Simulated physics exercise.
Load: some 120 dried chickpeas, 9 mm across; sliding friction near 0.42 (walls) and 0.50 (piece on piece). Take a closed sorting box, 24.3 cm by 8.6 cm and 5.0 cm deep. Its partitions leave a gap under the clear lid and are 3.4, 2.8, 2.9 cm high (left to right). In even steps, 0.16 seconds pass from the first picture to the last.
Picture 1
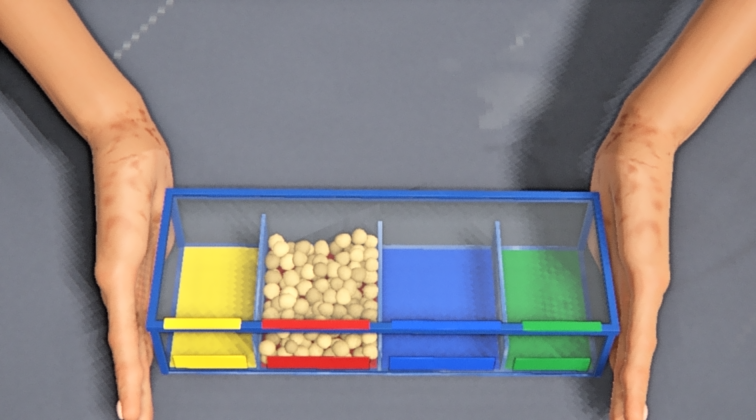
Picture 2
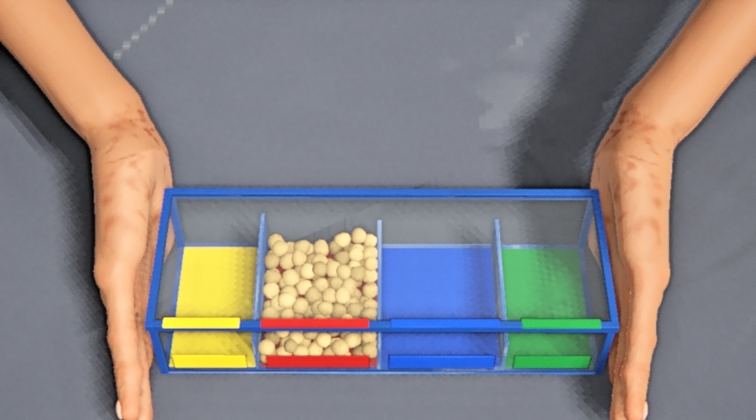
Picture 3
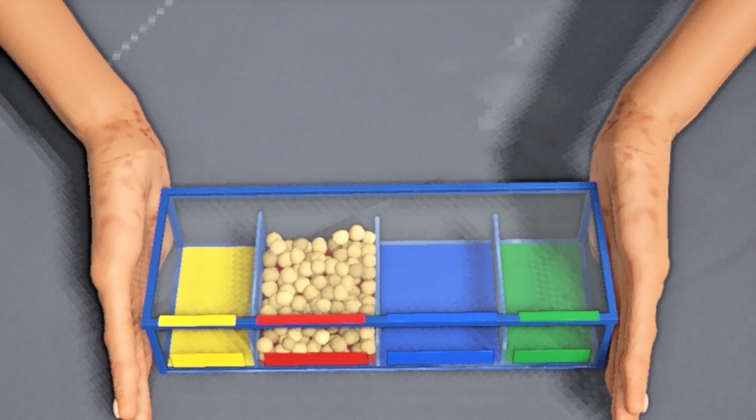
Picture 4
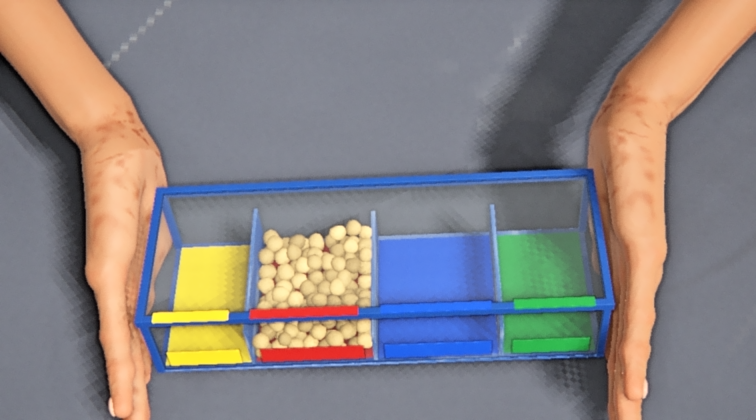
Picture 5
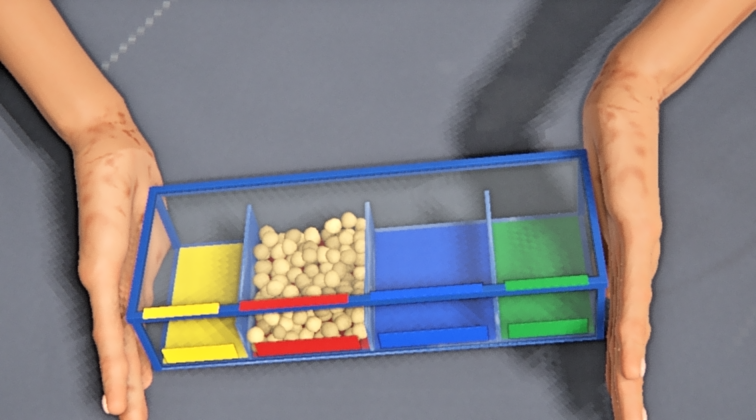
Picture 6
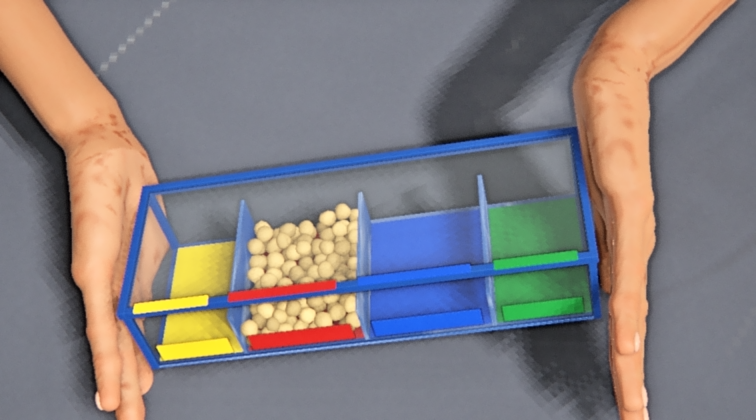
On a dark grey surface, two hands hold the ends of a clear, blue-edged box with yellow, red, blue and green sections, pale round pieces filling the red one. The box starts level, then its right end rises slowly and steadily between the hands, while the pieces stay in the red section.
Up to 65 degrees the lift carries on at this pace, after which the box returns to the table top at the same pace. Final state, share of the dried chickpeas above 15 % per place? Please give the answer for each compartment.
Red compartment Y, blue compartment N, green compartment N, yellow compartment N.
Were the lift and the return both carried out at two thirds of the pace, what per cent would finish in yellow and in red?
My answer: Yellow gets 0 %, while red gets 100 %.
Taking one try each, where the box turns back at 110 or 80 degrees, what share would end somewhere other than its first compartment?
Some 30 and some 20 per cent, respectively.
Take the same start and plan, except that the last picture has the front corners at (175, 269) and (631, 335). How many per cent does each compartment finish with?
Per cent by compartment: Red 80, blue 15, green 5, yellow 0.
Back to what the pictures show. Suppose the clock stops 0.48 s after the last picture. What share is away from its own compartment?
Roughly 0 in a hundred.
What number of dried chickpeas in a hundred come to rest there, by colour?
Final shares in percent: Red 100, blue 0, green 0, yellow 0.
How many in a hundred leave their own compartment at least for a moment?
Estimate: Around 0 %.
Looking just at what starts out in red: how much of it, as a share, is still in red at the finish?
Around 100 percent stays put.
Then, 0.48 s after the last picture, tilt 64 degrees; red 100 %.
Then, 0.79 s after the last picture, tilt 28 degrees; red 100 %.
Then, 1.21 s after the last picture, tilt 0 degrees; red 100 %.
In the end, red 100 %, blue 0 %, green 0 %, yellow 0 %.
